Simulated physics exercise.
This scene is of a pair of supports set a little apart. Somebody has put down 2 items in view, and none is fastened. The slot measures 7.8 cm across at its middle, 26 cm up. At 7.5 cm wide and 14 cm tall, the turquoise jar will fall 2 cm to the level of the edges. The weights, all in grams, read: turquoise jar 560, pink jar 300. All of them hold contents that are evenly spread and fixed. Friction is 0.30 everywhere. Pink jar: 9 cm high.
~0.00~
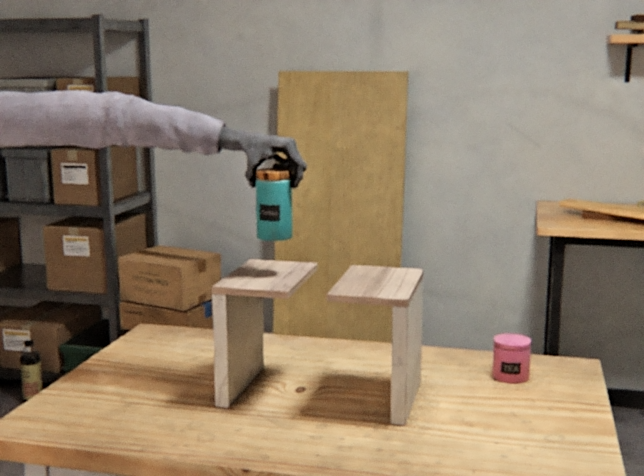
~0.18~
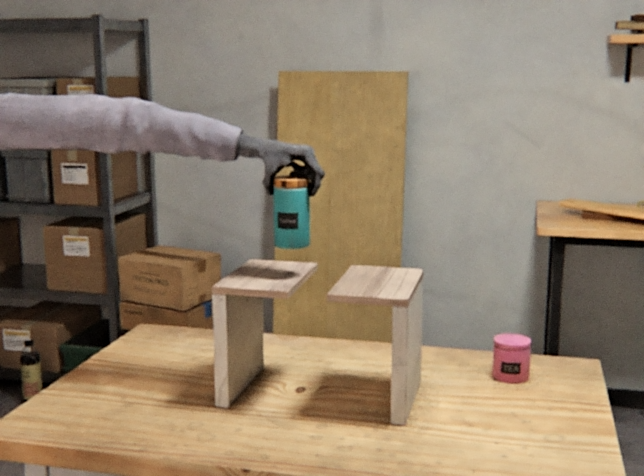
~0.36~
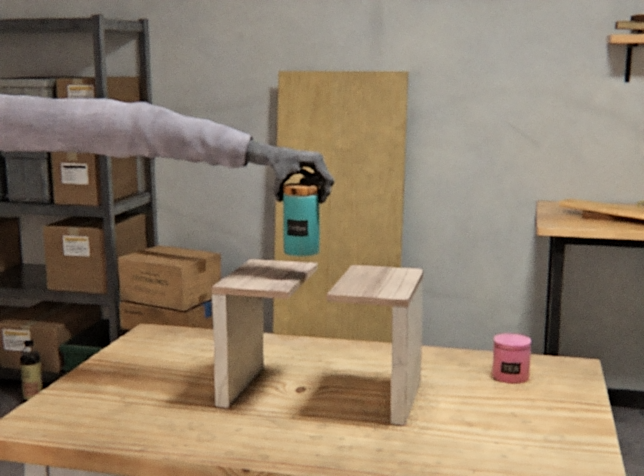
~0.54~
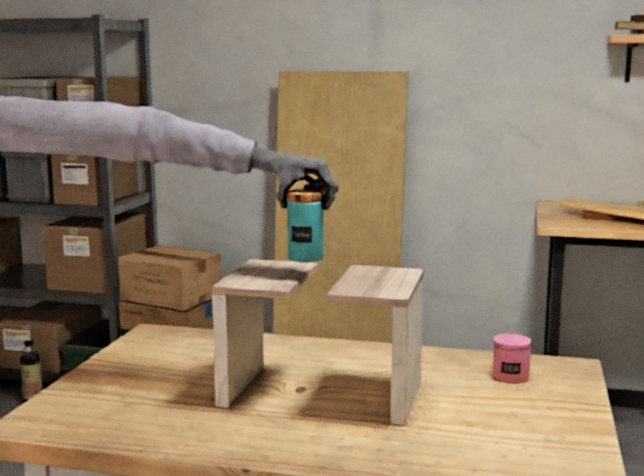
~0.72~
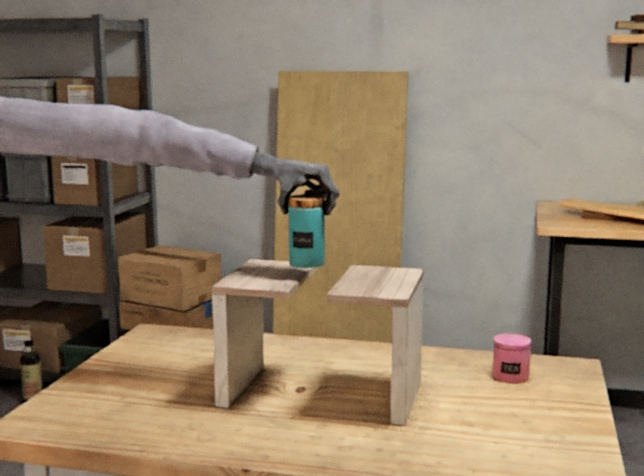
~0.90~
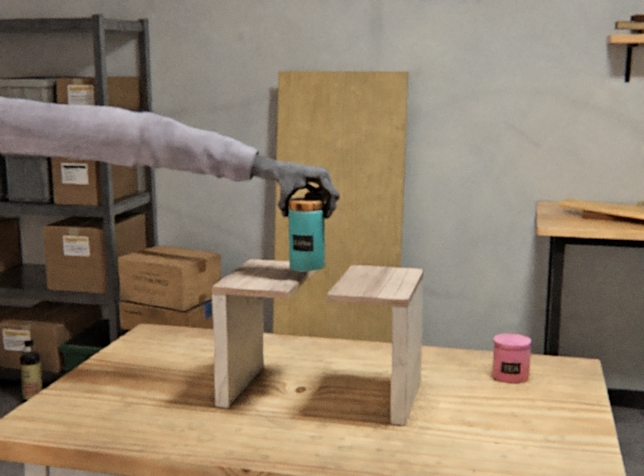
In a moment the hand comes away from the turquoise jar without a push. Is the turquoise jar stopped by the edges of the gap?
Yes, it stays up on the edges.
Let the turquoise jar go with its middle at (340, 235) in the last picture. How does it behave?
Result: It hangs up.
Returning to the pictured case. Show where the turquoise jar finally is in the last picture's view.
It settles close to (333, 262).
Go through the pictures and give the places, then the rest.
In the first picture, 9 cm from its drop point; turquoise jar (274, 204); pink jar (512, 358).
In the second picture, 6 cm from its drop point; turquoise jar (292, 212); pink jar (512, 358).
In the third picture, 3 cm from its drop point; turquoise jar (302, 219); pink jar (512, 358).
In the fourth picture, 2 cm from its drop point; turquoise jar (305, 225); pink jar (512, 358).
In the fifth picture, 1 cm from its drop point; turquoise jar (307, 231); pink jar (512, 358).
The sixth picture shows held still over the gap; turquoise jar (307, 234); pink jar (512, 358).
After 1.20 s, turquoise jar leaning 12° near (314, 245).
After 1.40 s, turquoise jar on its side near (336, 261).
At rest (2.2 s), tipped over on the stand or table, turquoise jar; pink jar in place, give or take 4 cm. Seen from the same camera at the end, turquoise jar near (333, 262). The jar stays on top.
